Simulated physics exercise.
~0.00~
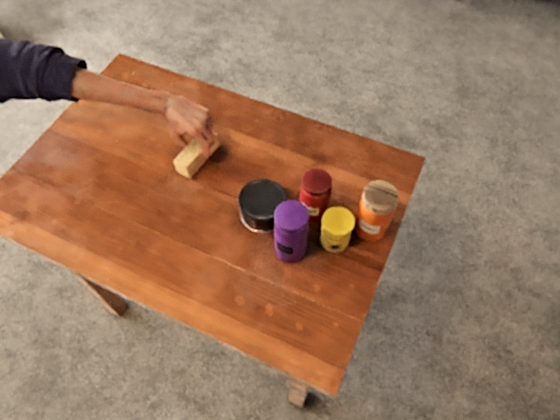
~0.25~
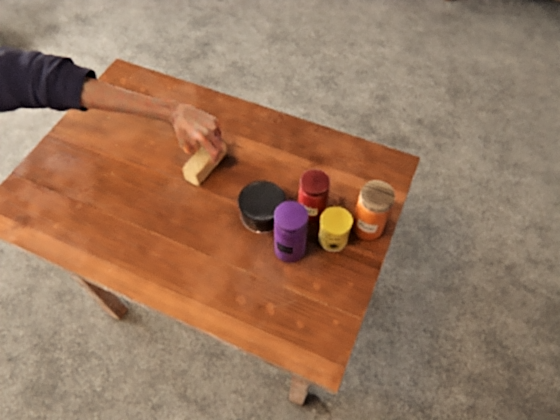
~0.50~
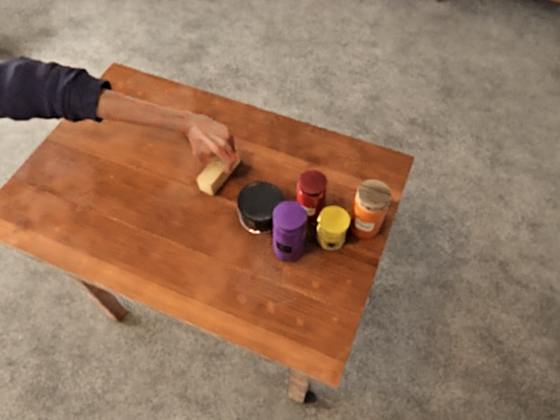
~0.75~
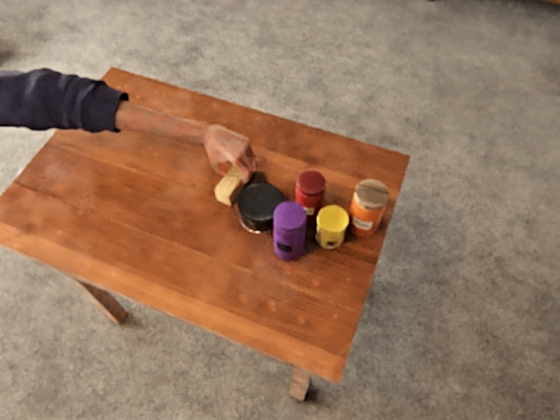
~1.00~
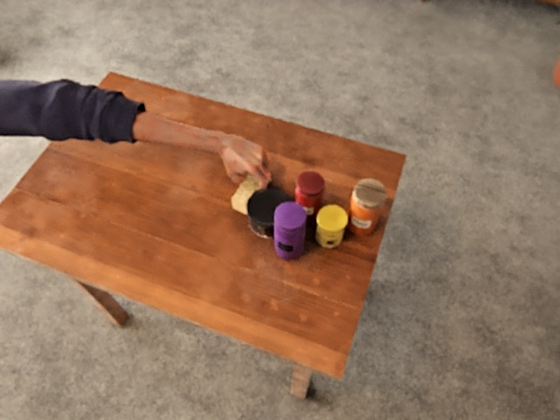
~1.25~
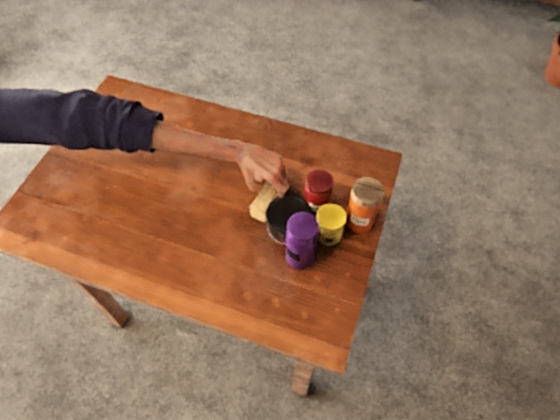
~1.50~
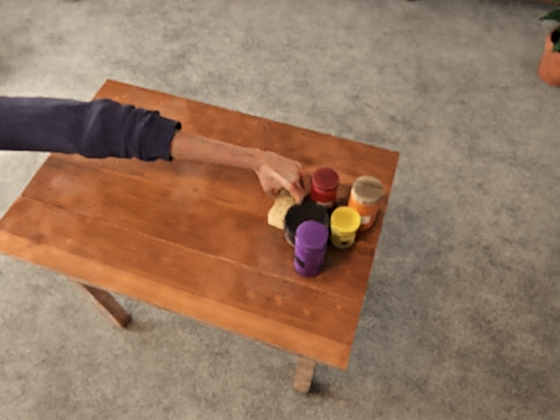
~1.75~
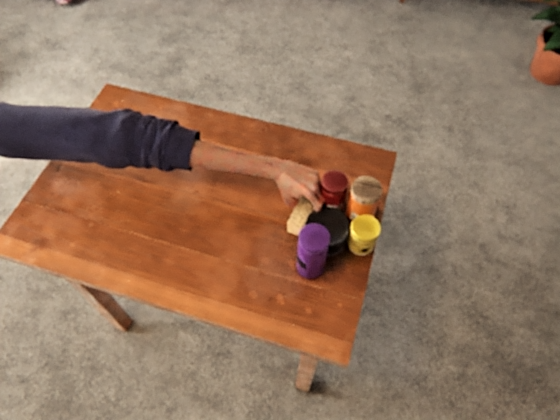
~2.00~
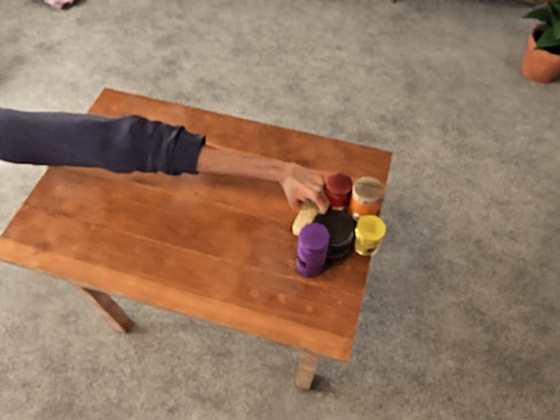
A hand in a dark sleeve reaches from the left over a wooden table on grey carpet, seen from above as the view drifts slightly sideways. It holds a pale wooden block, while a black tub, a purple jar, a red jar, a yellow tin and an orange jar stand toward the right. The hand slides the block steadily rightward until it meets the black tub and pushes it into the group. The purple and red jars shift, then the yellow tin slides right too. The hand slows to a stop, leaving everything upright and clustered near the right edge, still on the table.
